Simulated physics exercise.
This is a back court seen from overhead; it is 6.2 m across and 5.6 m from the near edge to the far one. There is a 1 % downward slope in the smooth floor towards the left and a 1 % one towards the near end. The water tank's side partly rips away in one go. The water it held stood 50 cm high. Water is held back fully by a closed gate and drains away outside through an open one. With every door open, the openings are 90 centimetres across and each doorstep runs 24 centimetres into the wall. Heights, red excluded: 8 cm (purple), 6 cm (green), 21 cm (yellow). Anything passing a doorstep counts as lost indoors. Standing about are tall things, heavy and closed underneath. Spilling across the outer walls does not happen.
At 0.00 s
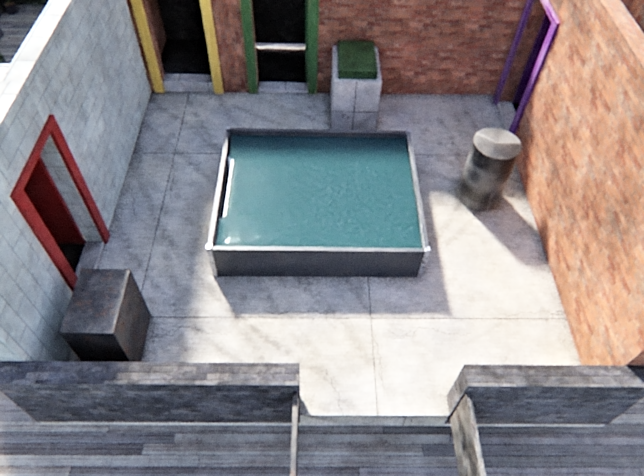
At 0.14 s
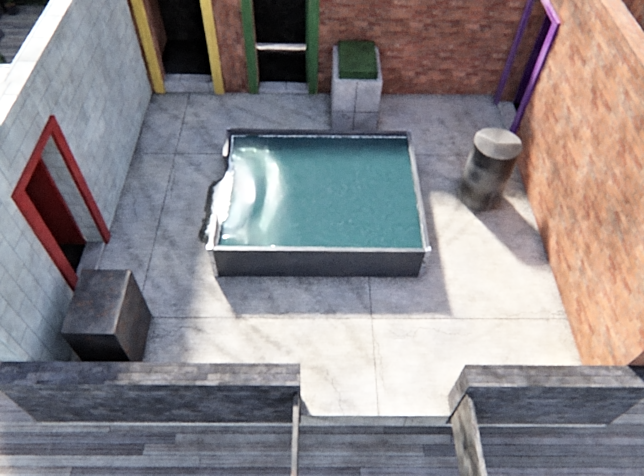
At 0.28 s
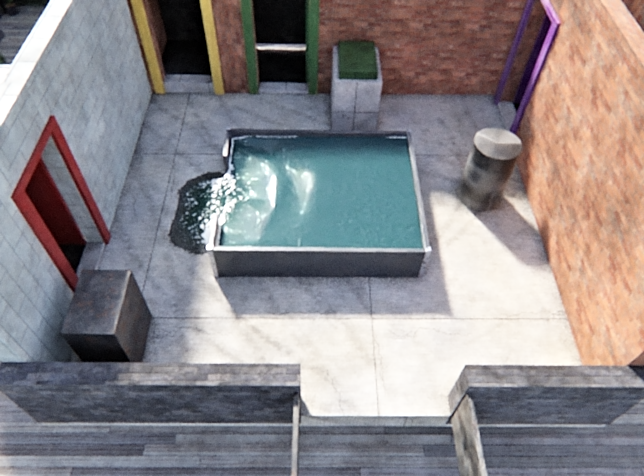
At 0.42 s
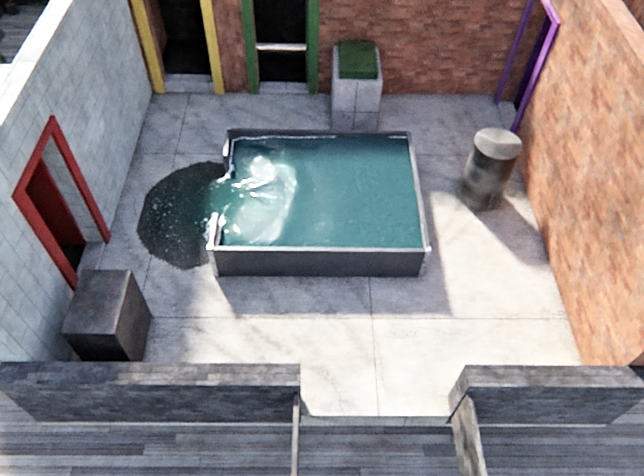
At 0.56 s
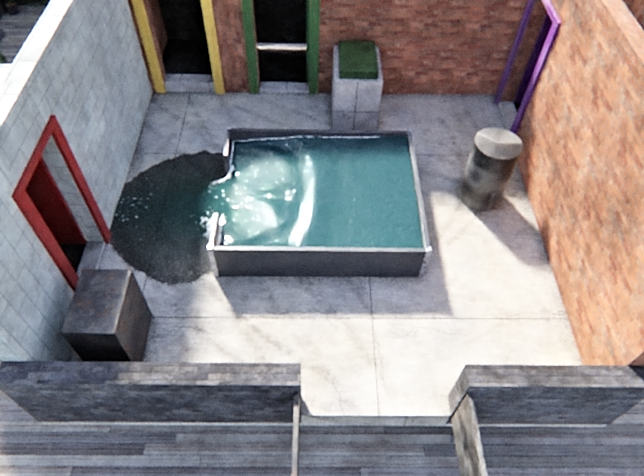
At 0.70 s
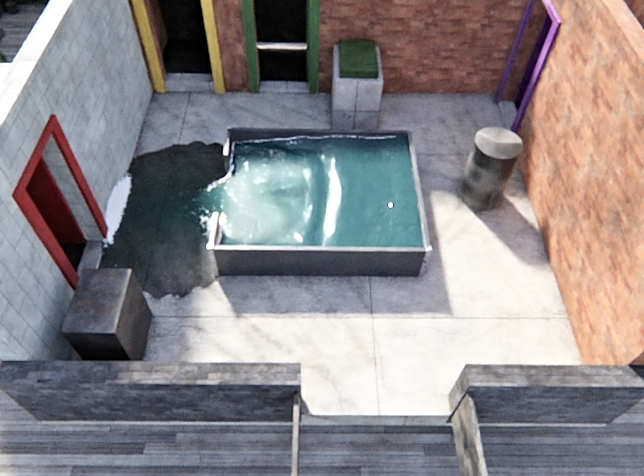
Water in a rectangular tank lies still in a walled court, then bursts through a gap in the tank's left side, churning white. It spreads over the pale floor as a widening dark, rounded patch, while ripples cross the tank, and finally foams along the left wall beside the red doorway.
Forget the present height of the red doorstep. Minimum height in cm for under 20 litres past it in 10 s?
Approx. 22 cm.
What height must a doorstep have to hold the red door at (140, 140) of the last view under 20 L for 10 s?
Roughly 12.5 cm.
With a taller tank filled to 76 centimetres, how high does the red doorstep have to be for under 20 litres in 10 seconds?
Roughly 34 centimetres would do it.
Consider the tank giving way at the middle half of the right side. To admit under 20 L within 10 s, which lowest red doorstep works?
Then it needs around 9.0 cm.
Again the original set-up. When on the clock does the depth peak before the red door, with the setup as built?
Approximately 2.0 s.
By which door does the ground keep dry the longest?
It's the purple one.
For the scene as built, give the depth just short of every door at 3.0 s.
At the red door the depth is 19 cm, at purple 0 cm, at green 4 cm and at yellow 23 cm.
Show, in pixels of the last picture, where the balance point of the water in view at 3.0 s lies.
Centre of mass: About (256, 206) px.
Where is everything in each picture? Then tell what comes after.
The water tank at (319, 188) is whole and still, 50 cm deep; the red door at (70, 223) is dry, in the first frame.
The gap is at (226, 204), the front 0.3 m out at (206, 234); the back of the water tank holds 50 cm, in the second frame.
The gap is at (226, 205), the front 0.7 m out at (177, 235); the back of the water tank holds 50 cm, in the third frame.
The gap is at (226, 204), the front 1.2 m out at (144, 231); the back of the water tank holds 50 cm, in the fourth frame.
The front is at (111, 230), 1.6 m from the gap at (227, 204); 2.6 m2 of floor is wet, 50 cm left at the back, in the fifth frame.
Water pours out at (227, 202) and has run 1.7 m, to (131, 164); about 5 cm deep outside, 51 cm at the back; 0.1 m in a straight line remain to the red door at (72, 223), in the sixth frame.
After 1.4 s water covers 15 % of the floor, deepest (36 cm) near (128, 214); 20 cm at the red door, 19 litres in over its 6 cm doorstep.
After 3.0 s water covers 35 % of the floor, deepest (38 cm) near (66, 378); 19 cm at the red door, 140 litres in over its 6 cm doorstep.
After 10.0 s water covers 95 % of the floor, deepest (16 cm) near (61, 393); 13 cm at the red door, 366 litres in over its 6 cm doorstep.
At the red door as built, the water arrived by 0.8 s and peaked near 20 cm at 2.0 s.
With a doorstep of 18 cm, 52 litres would have come in within the 10 s; with 24 cm, 9 litres. So under 20 litres takes about 22 cm.
